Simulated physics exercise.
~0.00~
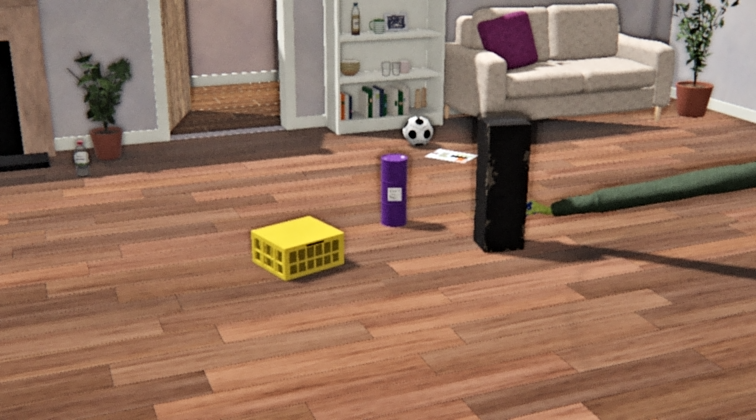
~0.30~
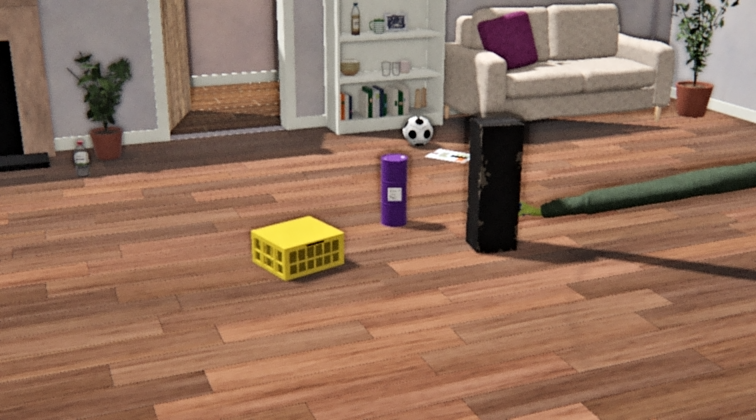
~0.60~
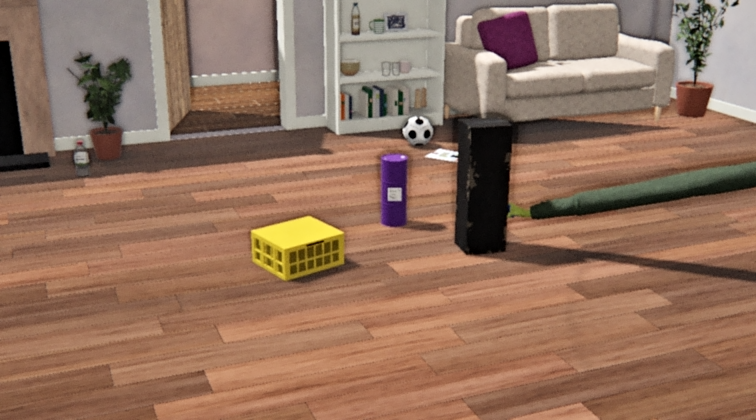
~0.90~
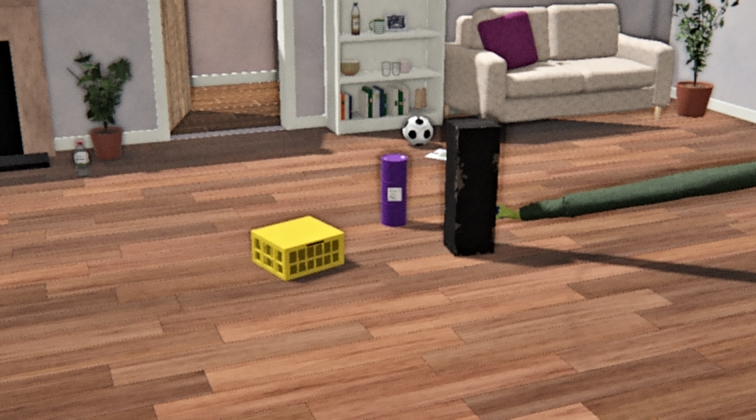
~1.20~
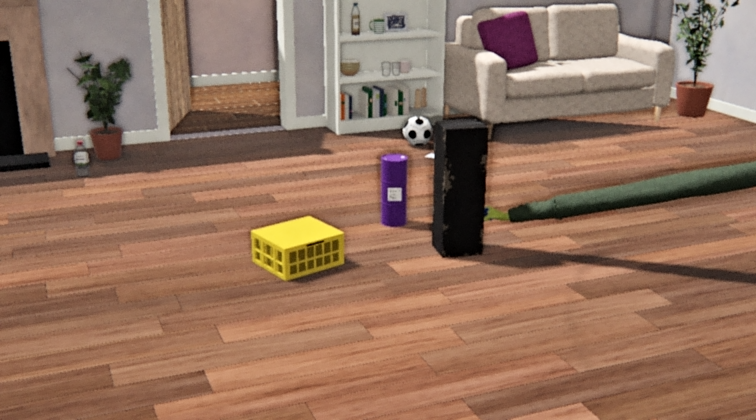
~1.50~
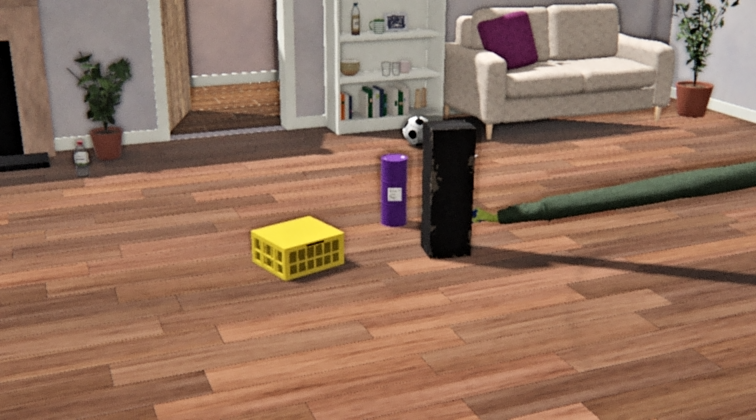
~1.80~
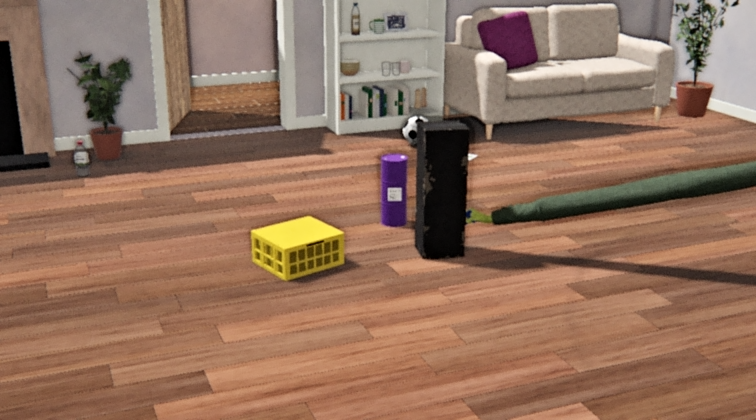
In a living room with a wooden floor, a long green arm pushed a tall black box slowly to the left, past a purple canister and toward a yellow crate, and the box ended up still upright, with the canister and crate unmoved.
